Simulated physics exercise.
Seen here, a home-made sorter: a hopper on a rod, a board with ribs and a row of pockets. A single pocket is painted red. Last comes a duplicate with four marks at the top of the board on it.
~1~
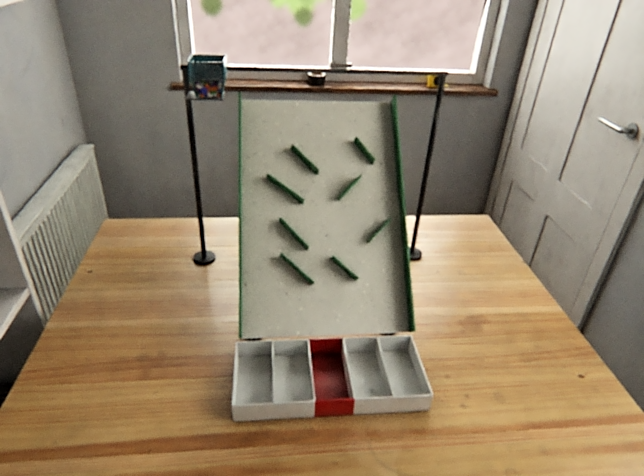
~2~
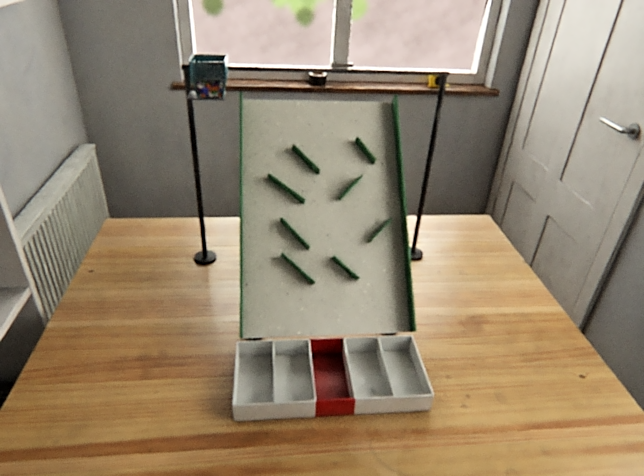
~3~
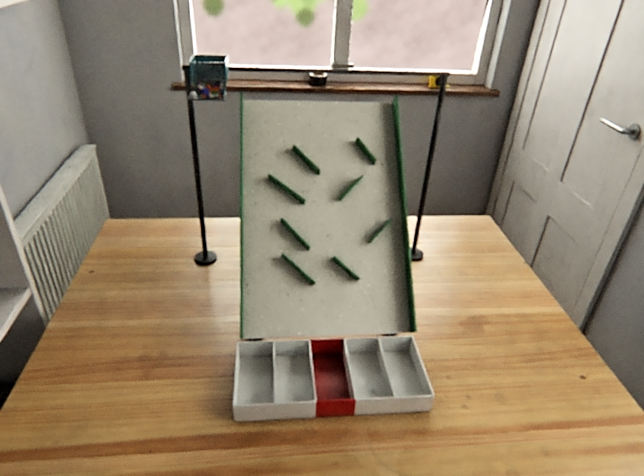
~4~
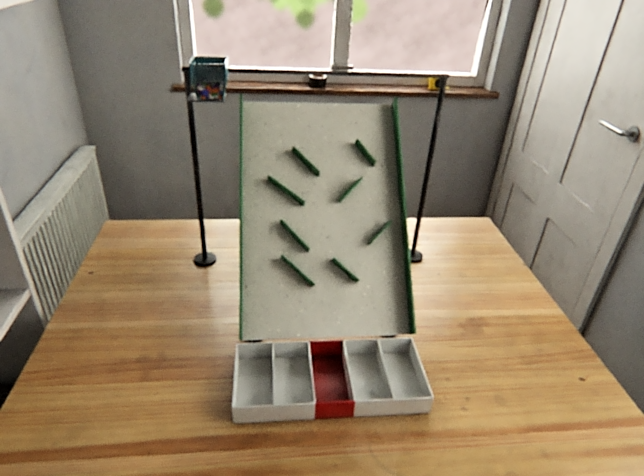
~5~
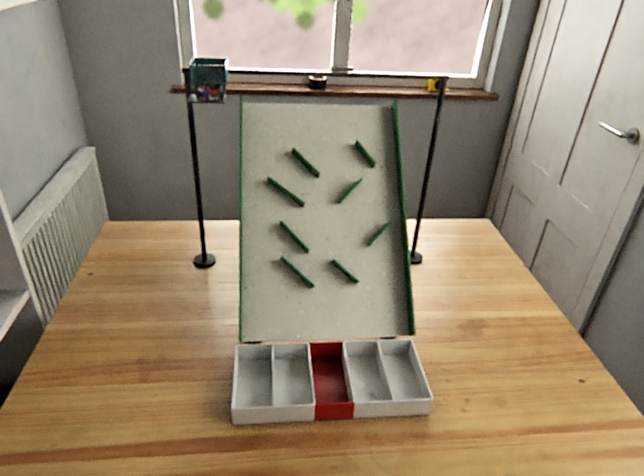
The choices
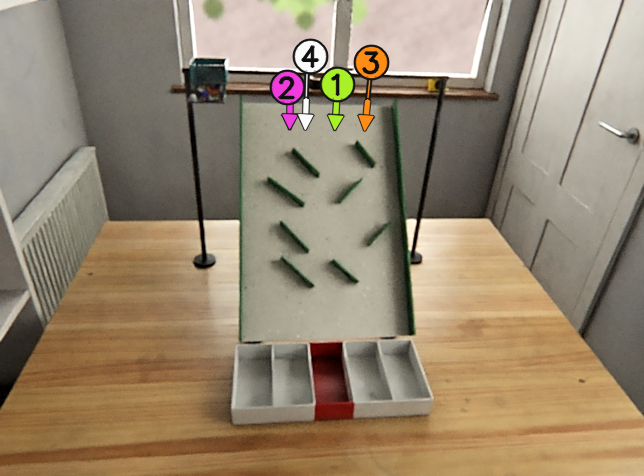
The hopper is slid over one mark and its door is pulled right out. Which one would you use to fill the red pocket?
Mark 1.
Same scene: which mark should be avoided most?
Here it is mark 3.
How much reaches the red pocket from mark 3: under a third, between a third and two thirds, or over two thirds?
Mark 3 gives under a third.
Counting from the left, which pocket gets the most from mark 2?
The third from the left.
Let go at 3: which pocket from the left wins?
It is the fifth one.
On the marked copy, mark 1 meets the board at (335, 124); mark 2 meets the board at (289, 123); mark 3 meets the board at (365, 125); mark 4 meets the board at (305, 124).
With 1, most in the red pocket, about a quarter in other pockets.
With 2, about half in the red pocket, about a third in other pockets, a small part outside the box.
With 3, a stray few in the red pocket, most in other pockets, a small part held on the board, a small part outside the box.
With 4, about half in the red pocket, about half in other pockets.
